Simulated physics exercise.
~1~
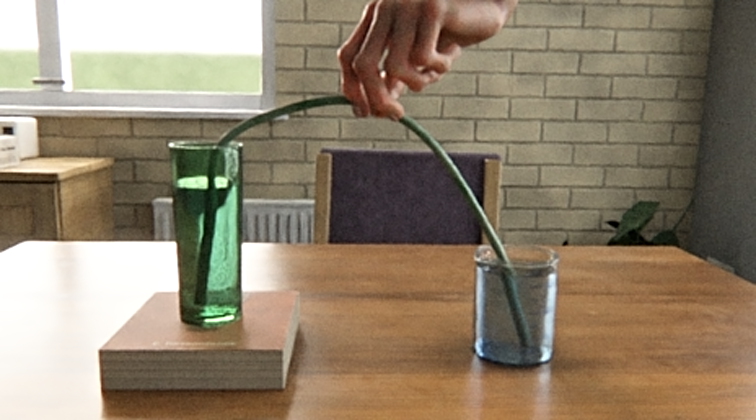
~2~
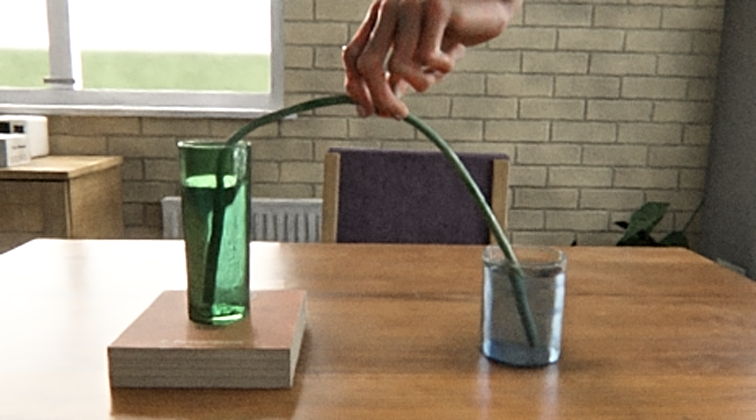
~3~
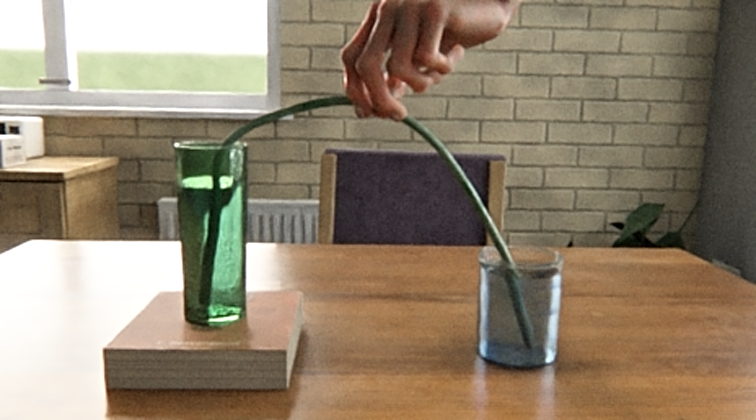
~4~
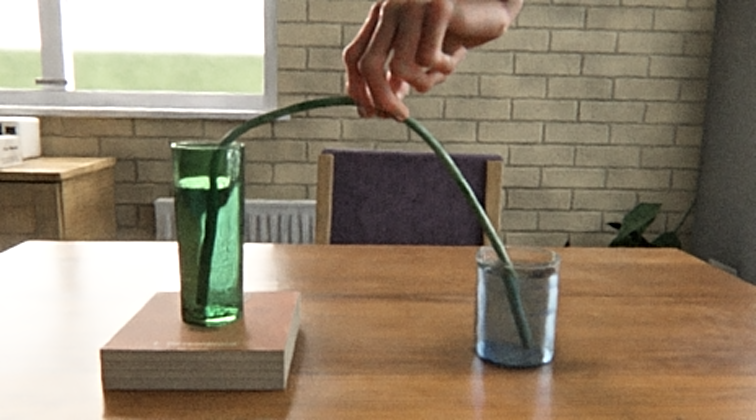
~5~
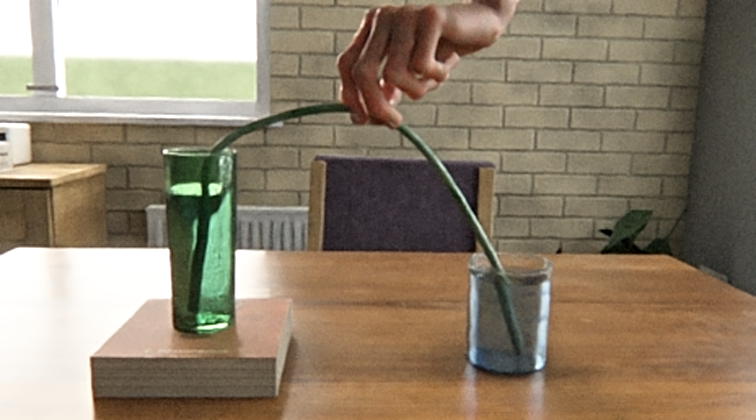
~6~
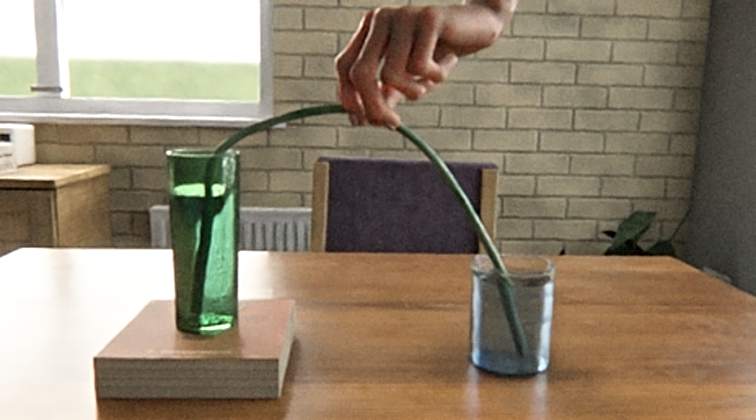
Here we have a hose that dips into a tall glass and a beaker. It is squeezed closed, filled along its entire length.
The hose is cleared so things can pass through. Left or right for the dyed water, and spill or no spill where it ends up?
Flow: Right, taker: Spill.
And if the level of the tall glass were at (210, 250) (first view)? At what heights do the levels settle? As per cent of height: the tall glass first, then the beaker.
Roughly 30 % and 90 %.
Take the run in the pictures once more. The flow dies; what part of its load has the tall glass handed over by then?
Around 55 percent.
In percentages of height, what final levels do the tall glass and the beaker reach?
35 per cent first, then 100 per cent, roughly.
Soon after, the tall glass is about two thirds full; the beaker is full to the brim.
Later, the tall glass is about half full; the beaker is full to the brim; some has gone over the lower rim.
In the end, the tall glass is about a third full; the beaker is full to the brim; some has gone over the lower rim; the two surfaces are level.
